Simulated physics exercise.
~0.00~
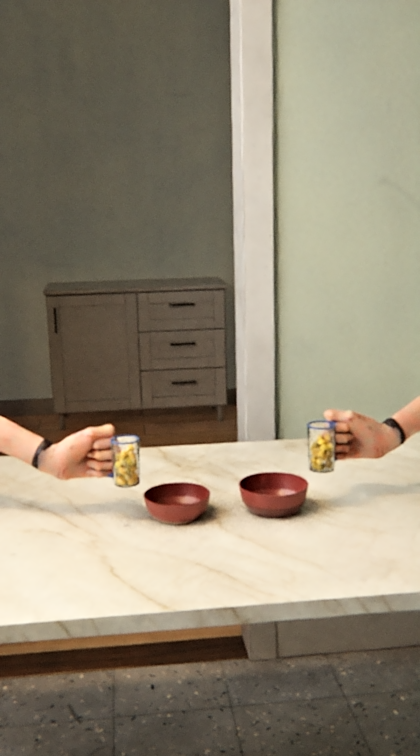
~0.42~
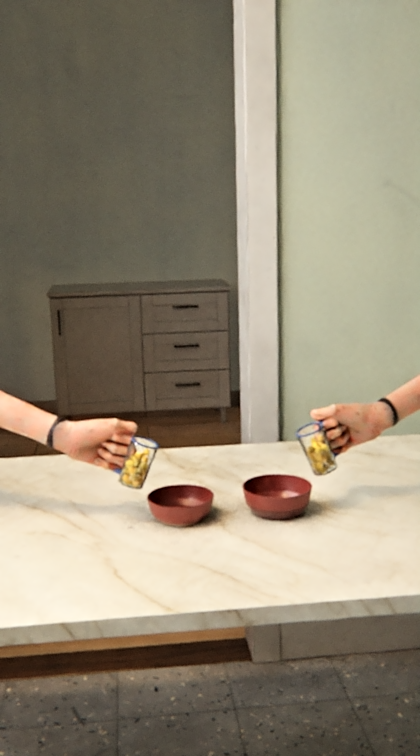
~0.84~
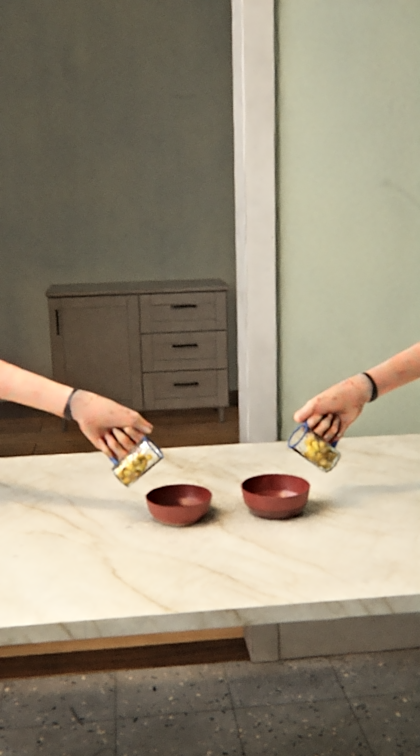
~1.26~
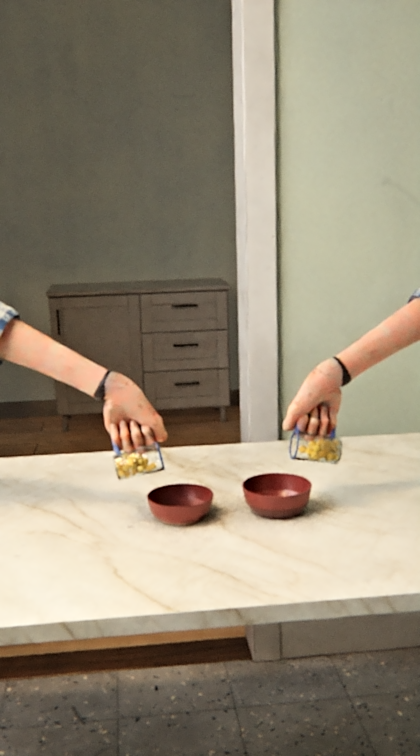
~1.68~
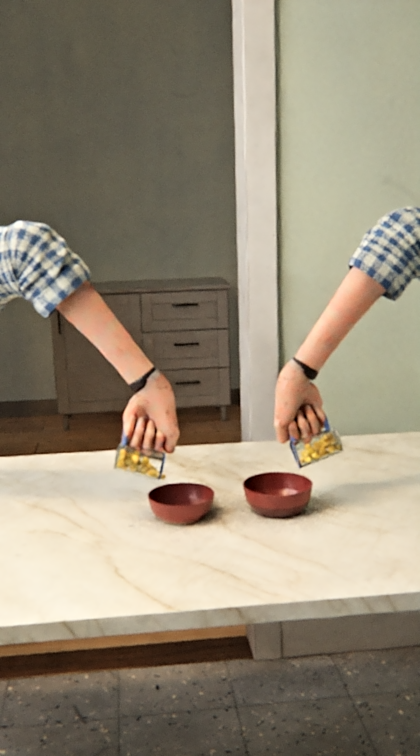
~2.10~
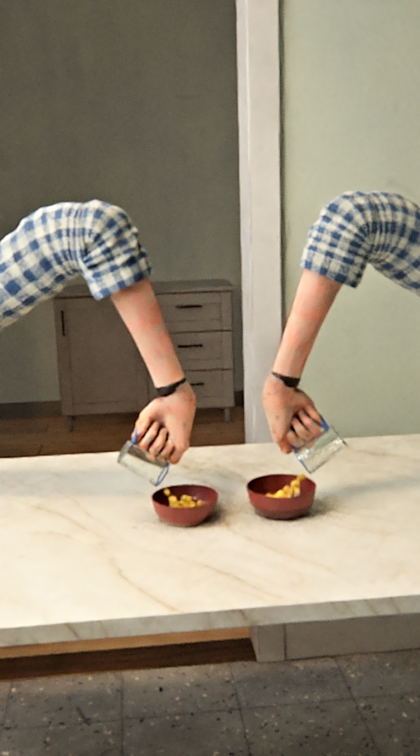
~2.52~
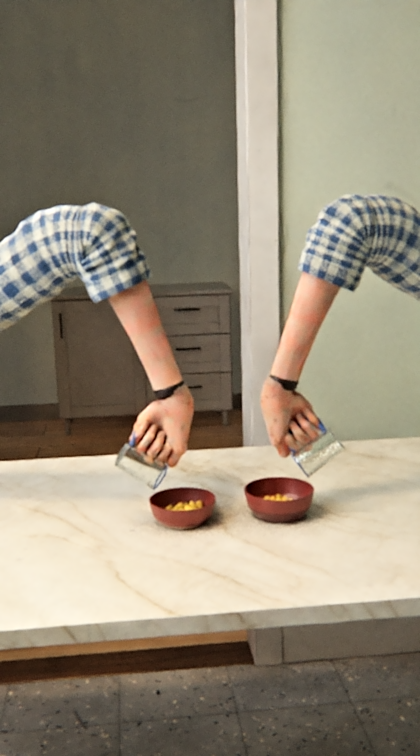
At first, two hands reach in from opposite sides of a pale marble table, each holding a clear cup of small yellow pieces upright near a dark red bowl. The hands turn and the cups lean inward, with the pieces staying inside. As the wrists roll further, the cups lie on their sides, and blue checked sleeves come into view. The cups then tip past level, and the yellow pieces drop into the bowls below. Finally, both hands still hold the emptied cups tilted downward, and all the pieces rest in the two bowls, with none on the table.
